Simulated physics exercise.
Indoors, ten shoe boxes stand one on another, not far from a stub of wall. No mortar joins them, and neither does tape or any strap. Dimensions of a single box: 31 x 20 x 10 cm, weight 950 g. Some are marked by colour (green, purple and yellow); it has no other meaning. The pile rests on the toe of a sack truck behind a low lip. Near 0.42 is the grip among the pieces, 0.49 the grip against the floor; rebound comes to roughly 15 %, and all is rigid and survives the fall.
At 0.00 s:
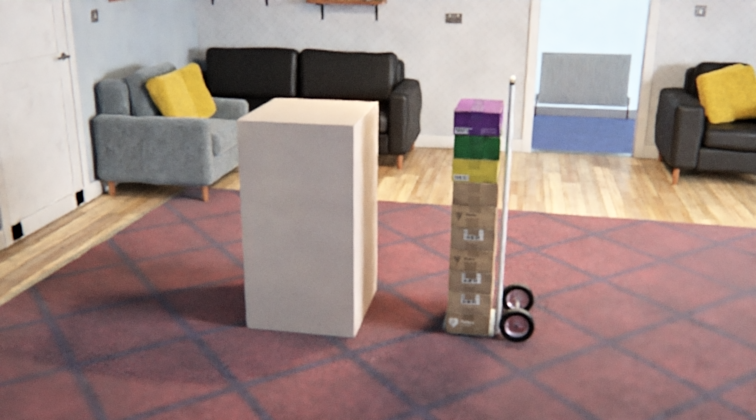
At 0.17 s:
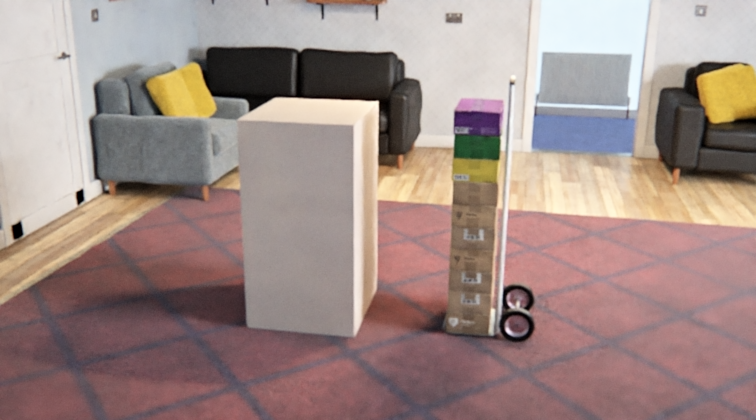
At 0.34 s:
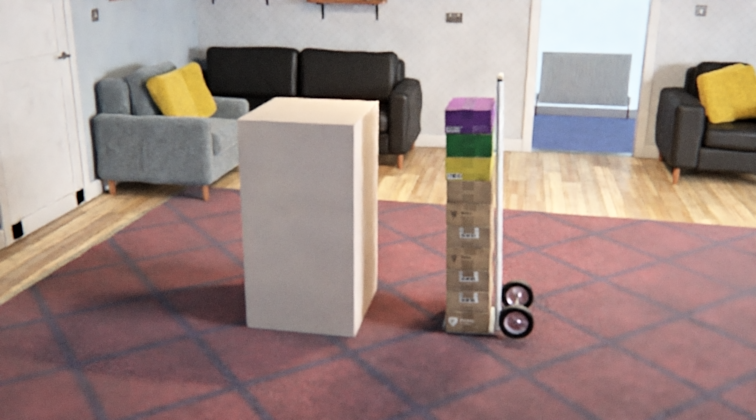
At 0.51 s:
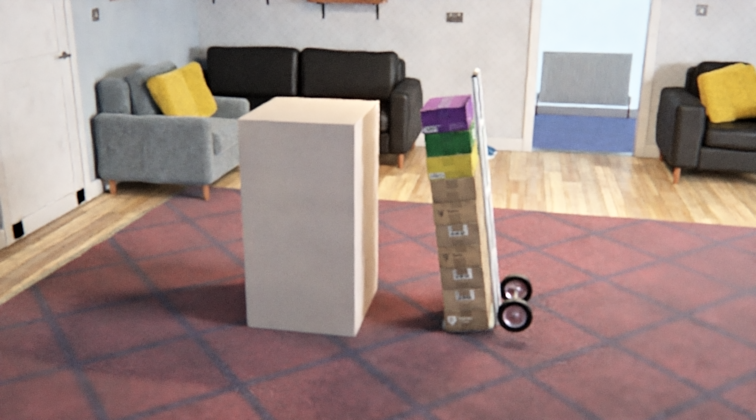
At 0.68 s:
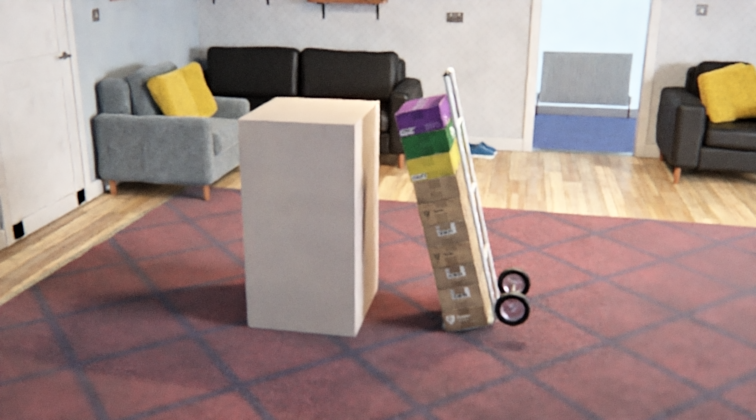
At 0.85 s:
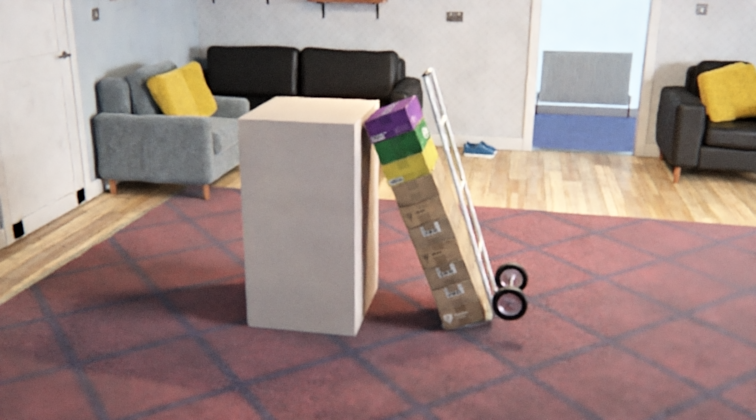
In a living room with dark sofas, a tall stack of boxes on a sack truck stood upright beside a pale block, then tilted left together with the truck until its top met the block.
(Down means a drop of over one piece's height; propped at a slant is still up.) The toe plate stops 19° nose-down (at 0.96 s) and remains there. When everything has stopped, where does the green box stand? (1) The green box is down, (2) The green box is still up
Answer: 2.
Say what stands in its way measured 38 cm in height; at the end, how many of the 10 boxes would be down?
That makes 6 in total.
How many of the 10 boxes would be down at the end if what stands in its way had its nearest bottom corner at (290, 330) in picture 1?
4 in total.
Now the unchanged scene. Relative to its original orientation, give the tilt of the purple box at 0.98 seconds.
About 25°.
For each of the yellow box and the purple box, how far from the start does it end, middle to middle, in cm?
Well, the yellow finishes about 40 cm from where it began, while the purple finishes about 40 cm from its start.
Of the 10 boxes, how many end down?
Count: 0.
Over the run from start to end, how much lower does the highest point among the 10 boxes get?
Drop: Around 0 cm.
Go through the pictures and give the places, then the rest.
In the first frame (each place is the centre of the face we see best), truck frame (509, 138) 0° forward; green box (477, 148); purple box (477, 124); yellow box (475, 171); all as stacked.
The second frame shows truck frame (509, 138) 0° forward; green box (477, 147).
The third frame shows truck frame (499, 135) 3° forward; green box (469, 146) moved 35 mm; purple box (468, 122) moved 39 mm; 9 have shifted.
The fourth frame shows truck frame (479, 131) 8° forward; green box (448, 144) tilted 8°; purple box (444, 120) tilted 8°; 10 have shifted.
The fifth frame shows truck frame (456, 128) 14° forward; green box (426, 145) tilted 14°; purple box (419, 122) tilted 14°; 10 have shifted.
The sixth frame shows truck frame (440, 127) 18° forward; green box (398, 148) tilted 22°; purple box (388, 126) tilted 22°, 33 mm lower; yellow box (406, 170) tilted 22°; 10 have shifted.
By 0.91 s, none of the 10 boxes down, 10 disturbed; green box tilted 25°, 38 mm lower; yellow box tilted 25°.
By 0.98 s, none of the 10 boxes down, 10 disturbed; green box tilted 27°, 37 mm lower; yellow box tilted 27°, 39 mm lower.
When it is over (2.0 s), none of the 10 boxes down, 10 disturbed; green box tilted 28°, 37 mm lower; yellow box tilted 28°, 43 mm lower; purple box tilted 28°. In pixels of the last frame, middles, green box near (391, 142), yellow box near (394, 166).
